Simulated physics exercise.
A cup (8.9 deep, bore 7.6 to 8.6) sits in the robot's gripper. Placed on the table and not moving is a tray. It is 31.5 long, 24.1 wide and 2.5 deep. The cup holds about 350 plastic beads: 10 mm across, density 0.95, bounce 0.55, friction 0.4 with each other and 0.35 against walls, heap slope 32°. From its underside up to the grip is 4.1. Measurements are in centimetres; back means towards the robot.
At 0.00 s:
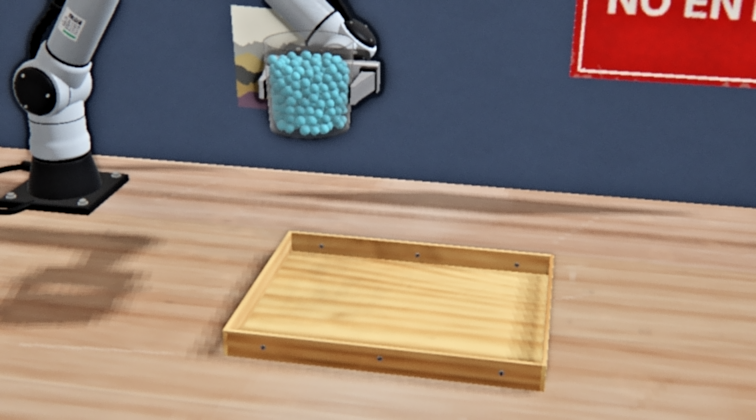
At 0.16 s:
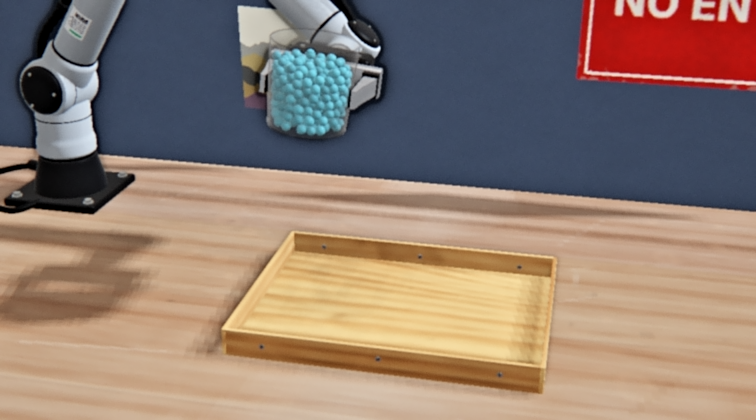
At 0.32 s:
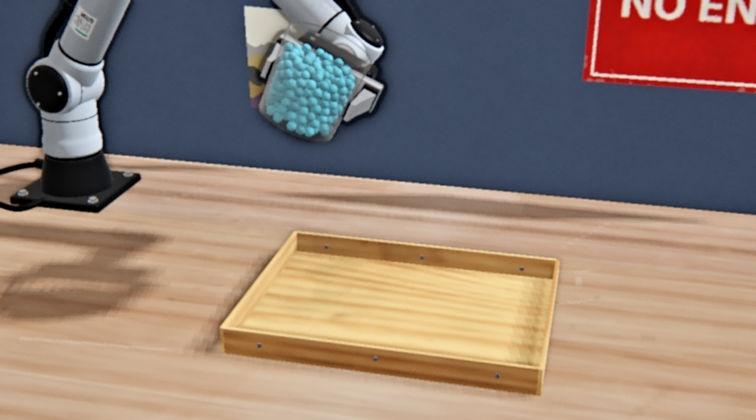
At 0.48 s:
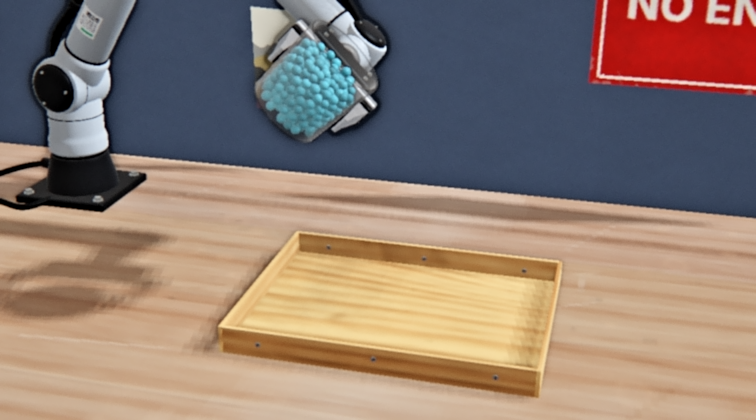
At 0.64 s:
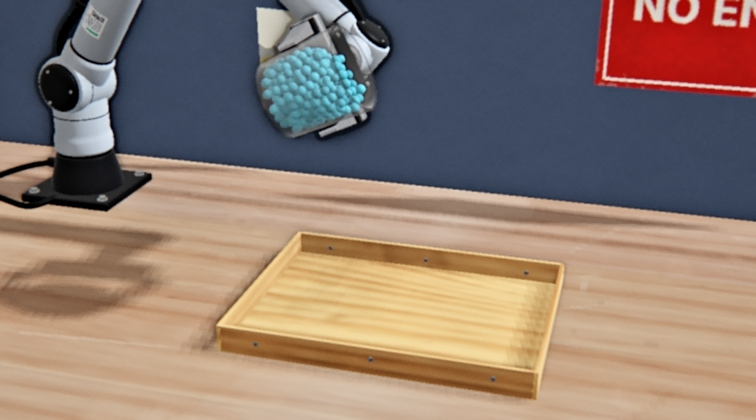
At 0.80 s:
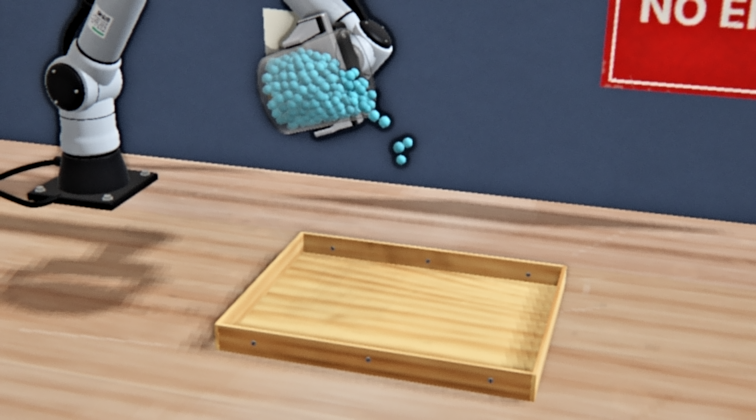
Above a wooden tray, a robot arm tilts a clear cup and blue beads spill out.
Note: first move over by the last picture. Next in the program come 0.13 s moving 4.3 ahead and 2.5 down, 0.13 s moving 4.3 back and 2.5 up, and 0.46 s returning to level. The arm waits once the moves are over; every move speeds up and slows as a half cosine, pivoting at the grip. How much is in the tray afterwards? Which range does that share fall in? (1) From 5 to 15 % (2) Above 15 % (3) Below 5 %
Above 15 % (2).
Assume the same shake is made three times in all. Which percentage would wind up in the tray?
Estimate for that case: 45 %.
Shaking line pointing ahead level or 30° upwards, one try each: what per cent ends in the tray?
Try one gives about 45 in a hundred, try two about 55 in a hundred.
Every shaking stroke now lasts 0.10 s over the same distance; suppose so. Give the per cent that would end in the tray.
It would come to roughly 30 %.
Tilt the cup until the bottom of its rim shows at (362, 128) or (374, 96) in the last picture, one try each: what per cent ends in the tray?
Near 60 and 5 in a hundred.
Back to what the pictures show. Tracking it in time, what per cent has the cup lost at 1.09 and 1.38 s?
At the first time about 20 per cent, at the second about 25 per cent.
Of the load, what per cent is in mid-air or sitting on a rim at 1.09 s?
I'd reckon close to 19 per cent.
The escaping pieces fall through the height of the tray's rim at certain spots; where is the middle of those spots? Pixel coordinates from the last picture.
Their middle lies around (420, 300).
After 1.09 s, tilted 69° forward, highest piece 27 above the table; 278 in the cup, 1 in the tray, 67 in flight or on a rim.
After 1.38 s, tilted 16° forward, highest piece 29 above the table; 264 in the cup, 69 in the tray, 1 on the table or floor, 12 in flight or on a rim.
After 1.72 s, level, highest piece 29 above the table; 264 in the cup, 81 in the tray, 1 on the table or floor.
After 2.77 s, level, highest piece 29 above the table; 264 in the cup, 81 in the tray, 1 on the table or floor.
At rest, 264 in the cup, 81 in the tray, 1 on the table or floor. That is 23 % in the tray.
